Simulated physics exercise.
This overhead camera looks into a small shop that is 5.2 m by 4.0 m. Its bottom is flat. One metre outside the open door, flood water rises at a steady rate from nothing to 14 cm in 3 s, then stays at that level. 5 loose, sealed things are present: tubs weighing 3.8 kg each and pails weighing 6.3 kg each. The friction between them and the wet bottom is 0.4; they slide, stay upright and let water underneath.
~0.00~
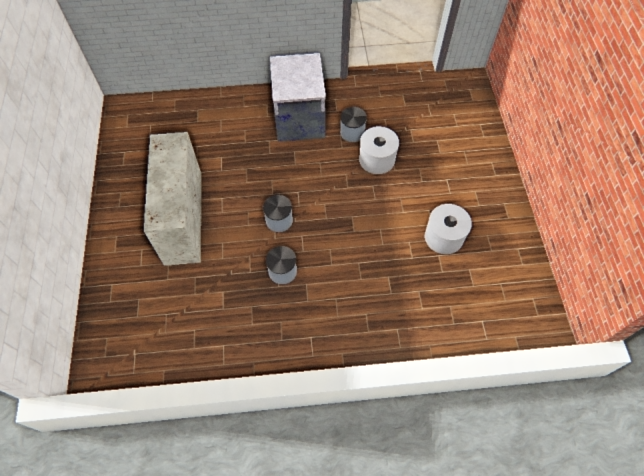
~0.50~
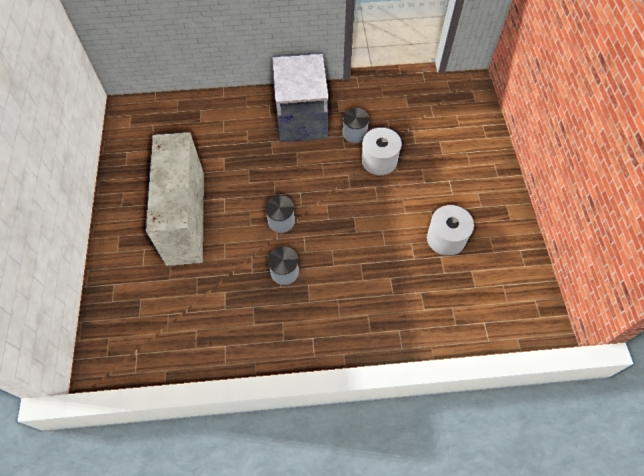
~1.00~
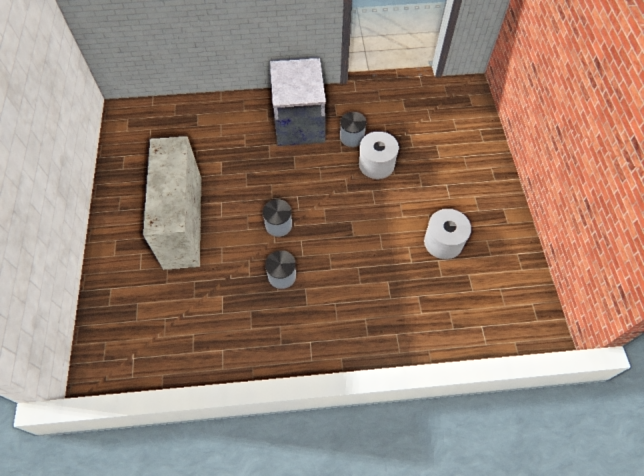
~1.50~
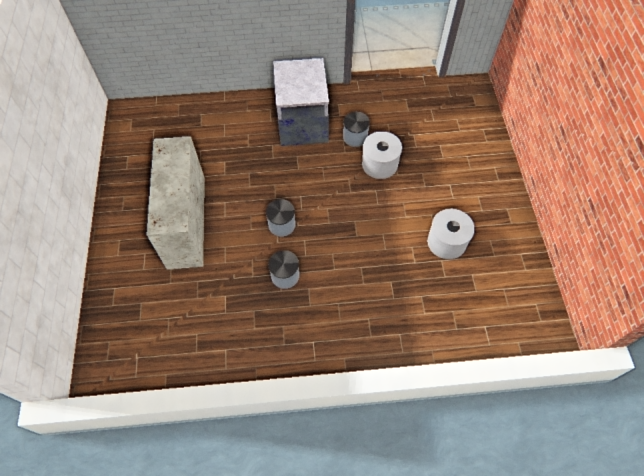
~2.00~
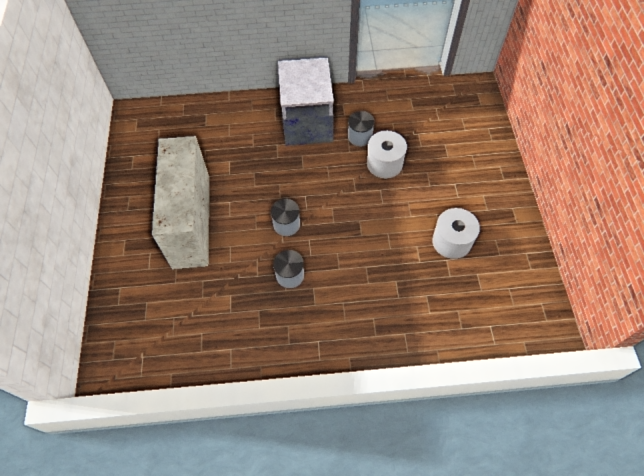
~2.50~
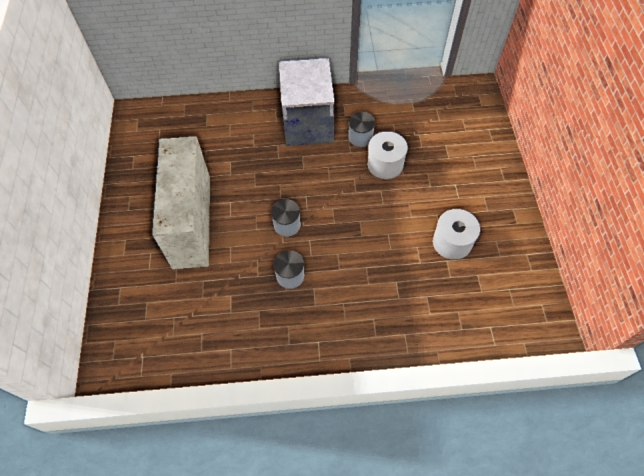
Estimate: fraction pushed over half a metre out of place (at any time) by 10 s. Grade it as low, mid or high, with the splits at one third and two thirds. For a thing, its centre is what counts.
Grade: Mid, one to two thirds.
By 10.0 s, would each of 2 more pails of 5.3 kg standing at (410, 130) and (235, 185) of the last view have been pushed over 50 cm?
First one exceeds it, second one stays within it.
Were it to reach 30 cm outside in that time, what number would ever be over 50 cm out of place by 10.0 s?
Count under that change: 5.
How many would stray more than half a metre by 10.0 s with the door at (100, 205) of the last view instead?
You'd get 0 in that case.
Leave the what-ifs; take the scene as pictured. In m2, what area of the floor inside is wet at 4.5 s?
About 5.5 m2 is covered.
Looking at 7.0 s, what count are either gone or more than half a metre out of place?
The count is 3.
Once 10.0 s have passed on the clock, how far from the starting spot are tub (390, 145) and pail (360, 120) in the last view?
They've ended up 150 cm and 60 cm away, in that order.
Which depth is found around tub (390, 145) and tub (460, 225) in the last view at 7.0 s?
Around 2 cm and 7 cm.
After 3.5 s 0 of 5 are over 50 cm from their spots; 0 afloat.
After 4.5 s 1 of 5 are over 50 cm from their spots; 0 afloat.
After 7.0 s 3 of 5 are over 50 cm from their spots; 1 afloat.
After 10.0 s 3 of 5 are over 50 cm from their spots, and 3 have been at some point; 2 afloat.
